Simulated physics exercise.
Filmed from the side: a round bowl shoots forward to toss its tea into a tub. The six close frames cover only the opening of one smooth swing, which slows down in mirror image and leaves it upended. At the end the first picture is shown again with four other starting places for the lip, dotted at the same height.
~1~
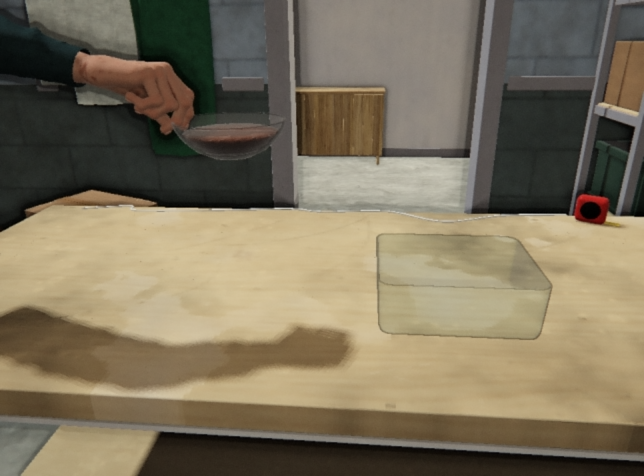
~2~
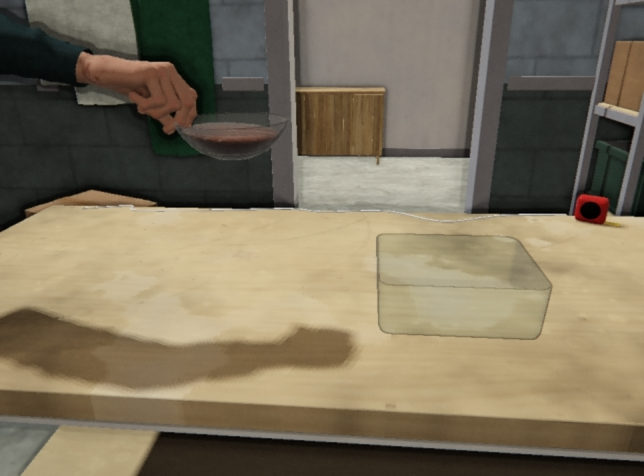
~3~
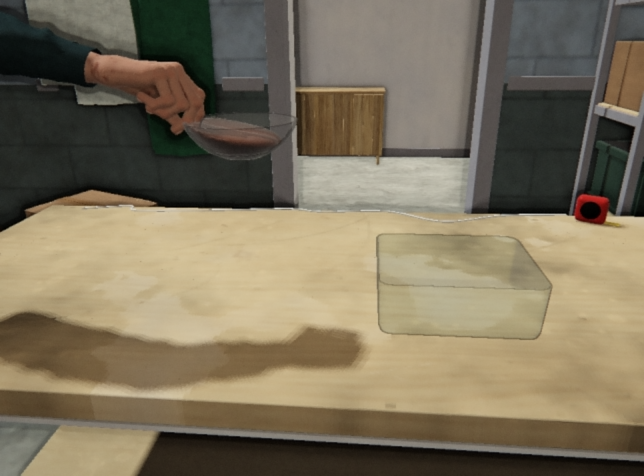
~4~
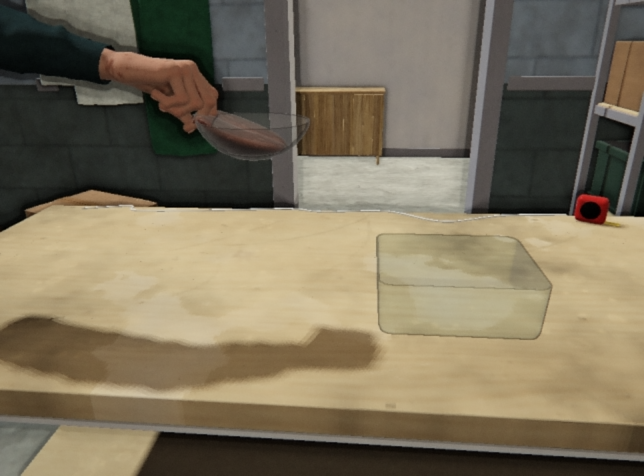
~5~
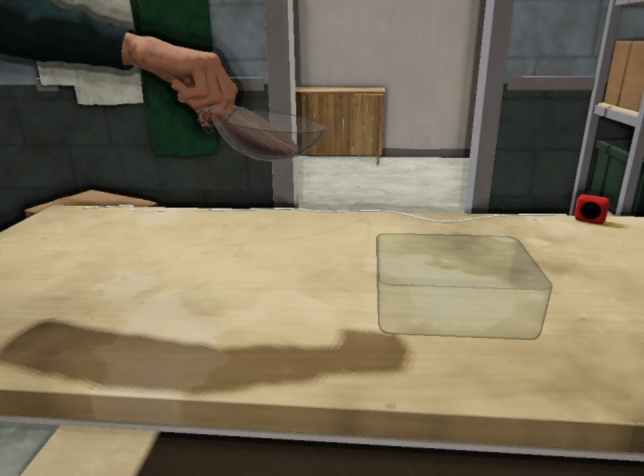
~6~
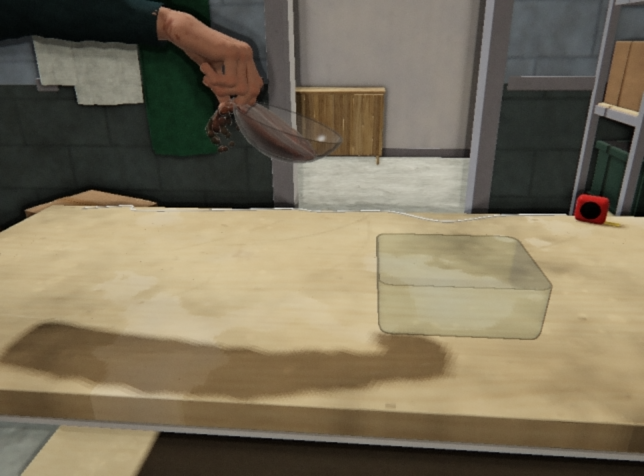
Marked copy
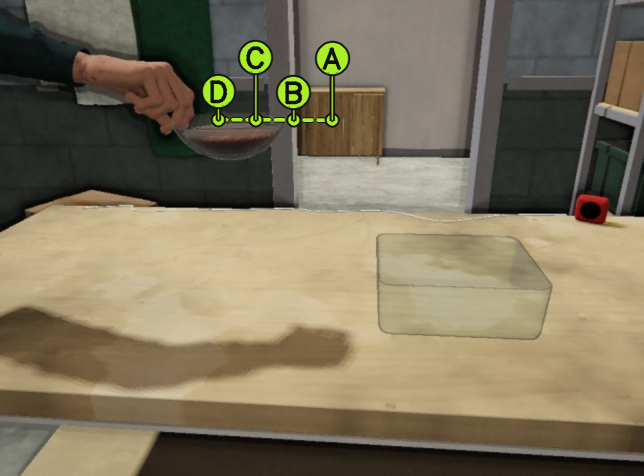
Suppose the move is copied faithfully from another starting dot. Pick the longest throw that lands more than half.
Choose C.
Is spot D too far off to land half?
Yes.
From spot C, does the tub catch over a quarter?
Yes.
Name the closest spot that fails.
That is spot D.
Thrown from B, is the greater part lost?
No, not at all.
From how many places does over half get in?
Three of them.
On the marked copy, A at (332, 120); B at (293, 120); C at (255, 119); D at (218, 119).
Choosing A, about 79 % lands in the tub, 17 % falls short and 5 % goes beside or beyond.
Choosing B, about 70 % lands in the tub, 14 % falls short and 17 % goes beside or beyond.
Choosing C, about 62 % lands in the tub, 26 % falls short and 12 % goes beside or beyond.
Choosing D, about 30 % lands in the tub, 64 % falls short and 5 % goes beside or beyond.
